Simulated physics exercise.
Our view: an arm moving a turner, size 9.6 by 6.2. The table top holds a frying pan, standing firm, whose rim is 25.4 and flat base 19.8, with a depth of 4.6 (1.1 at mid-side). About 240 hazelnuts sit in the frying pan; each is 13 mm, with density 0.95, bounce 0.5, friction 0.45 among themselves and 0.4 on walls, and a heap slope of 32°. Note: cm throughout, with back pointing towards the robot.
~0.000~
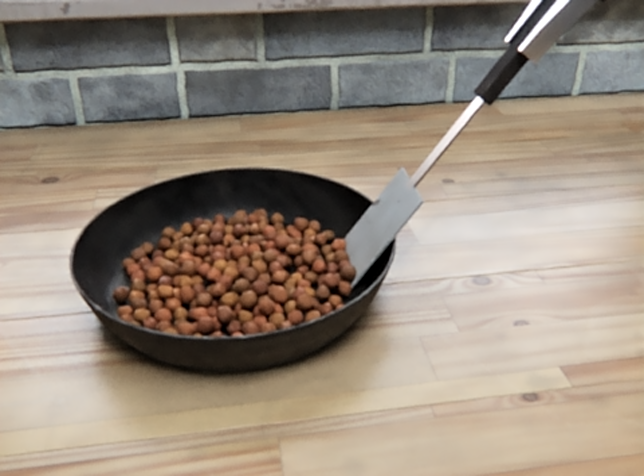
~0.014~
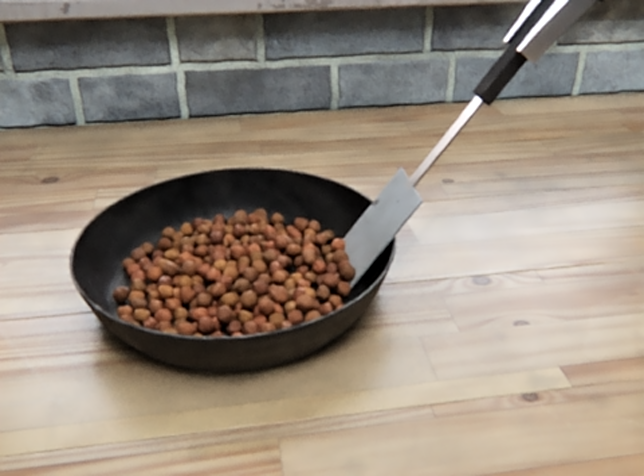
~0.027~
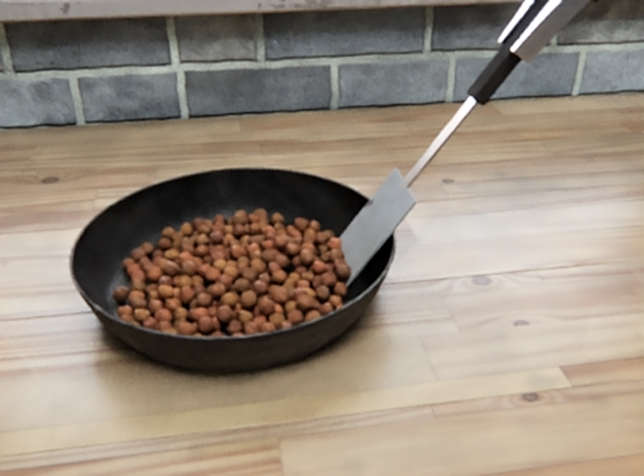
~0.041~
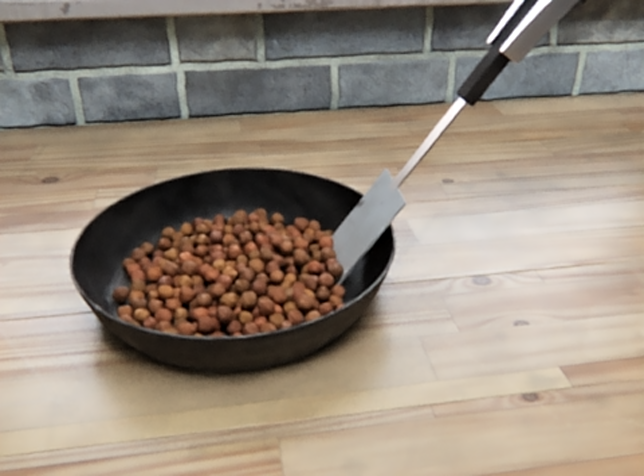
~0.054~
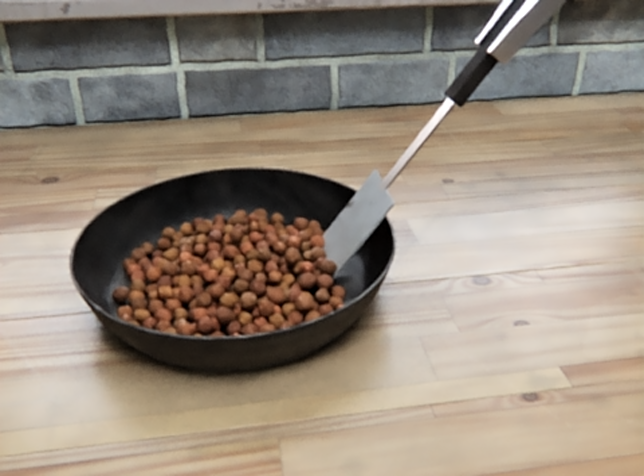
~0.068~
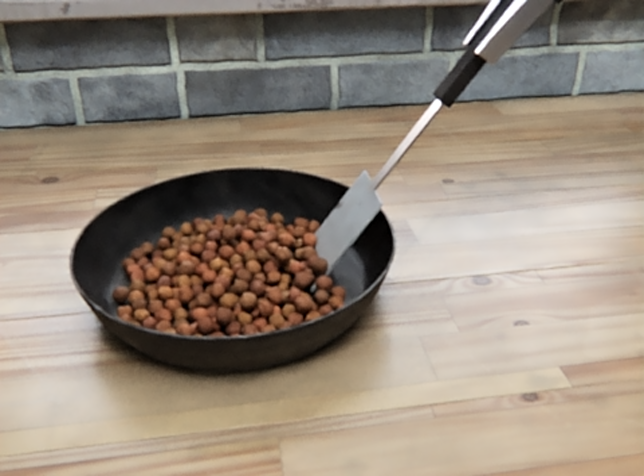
On a wooden countertop by a grey brick wall, a metal turner dipped into a black frying pan of brown hazelnuts slid slowly left from the right rim, nudging the nearest nuts slightly inward.
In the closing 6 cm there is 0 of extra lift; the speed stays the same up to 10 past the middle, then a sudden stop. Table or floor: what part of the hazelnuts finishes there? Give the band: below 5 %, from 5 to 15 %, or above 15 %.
Band: From 5 to 15 %.
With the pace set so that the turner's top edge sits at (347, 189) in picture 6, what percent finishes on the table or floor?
Near 20 in a hundred.
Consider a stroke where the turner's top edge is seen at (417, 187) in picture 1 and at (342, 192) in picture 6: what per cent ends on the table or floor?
It comes to something like 20 %, give or take.
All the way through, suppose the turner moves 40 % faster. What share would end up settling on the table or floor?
Estimated result: Some 10 %.
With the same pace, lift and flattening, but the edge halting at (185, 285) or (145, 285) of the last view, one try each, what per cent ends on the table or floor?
First try about 0 percent, second about 5 percent.
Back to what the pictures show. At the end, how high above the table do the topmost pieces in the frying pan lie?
Near 5.0 centimetres high.
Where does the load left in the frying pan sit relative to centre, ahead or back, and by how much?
Forward offset: Roughly 3.0 cm.
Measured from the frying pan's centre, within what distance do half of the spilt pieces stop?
About 24 centimetres.
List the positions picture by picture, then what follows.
Turner top edge at (413, 184), sloping 54°; upper third of the load around (242, 265), from x 120 to 350, top at y 215; 236 in the frying pan, in the first picture.
Turner top edge at (412, 184), sloping 54°; upper third of the load around (242, 265), from x 120 to 350, top at y 215, in the second picture.
Turner top edge at (406, 184), sloping 54°; upper third of the load around (243, 264), from x 120 to 345, top at y 215, in the third picture.
Turner top edge at (396, 185), sloping 54°; upper third of the load around (244, 264), from x 120 to 340, top at y 215, in the fourth picture.
Turner top edge at (385, 186), sloping 54°; upper third of the load around (246, 263), from x 120 to 345, top at y 215, in the fifth picture.
Turner top edge at (373, 187), sloping 54°; upper third of the load around (246, 264), from x 120 to 345, top at y 215; 236 in the frying pan, in the sixth picture.
After 0.15 s, sloping 54°, highest piece 5 above the table; 236 in the frying pan.
After 0.24 s, sloping 54°, highest piece 5 above the table; 236 in the frying pan.
After 0.48 s, sloping 54°, highest piece 5 above the table; 214 in the frying pan, 18 on the table or floor, 4 on the blade or in flight.
After 1.53 s, sloping 54°, highest piece 4 above the table; 214 in the frying pan, 22 on the table or floor.
At rest, 214 in the frying pan, 22 on the table or floor. That is 9 % on the table or floor.
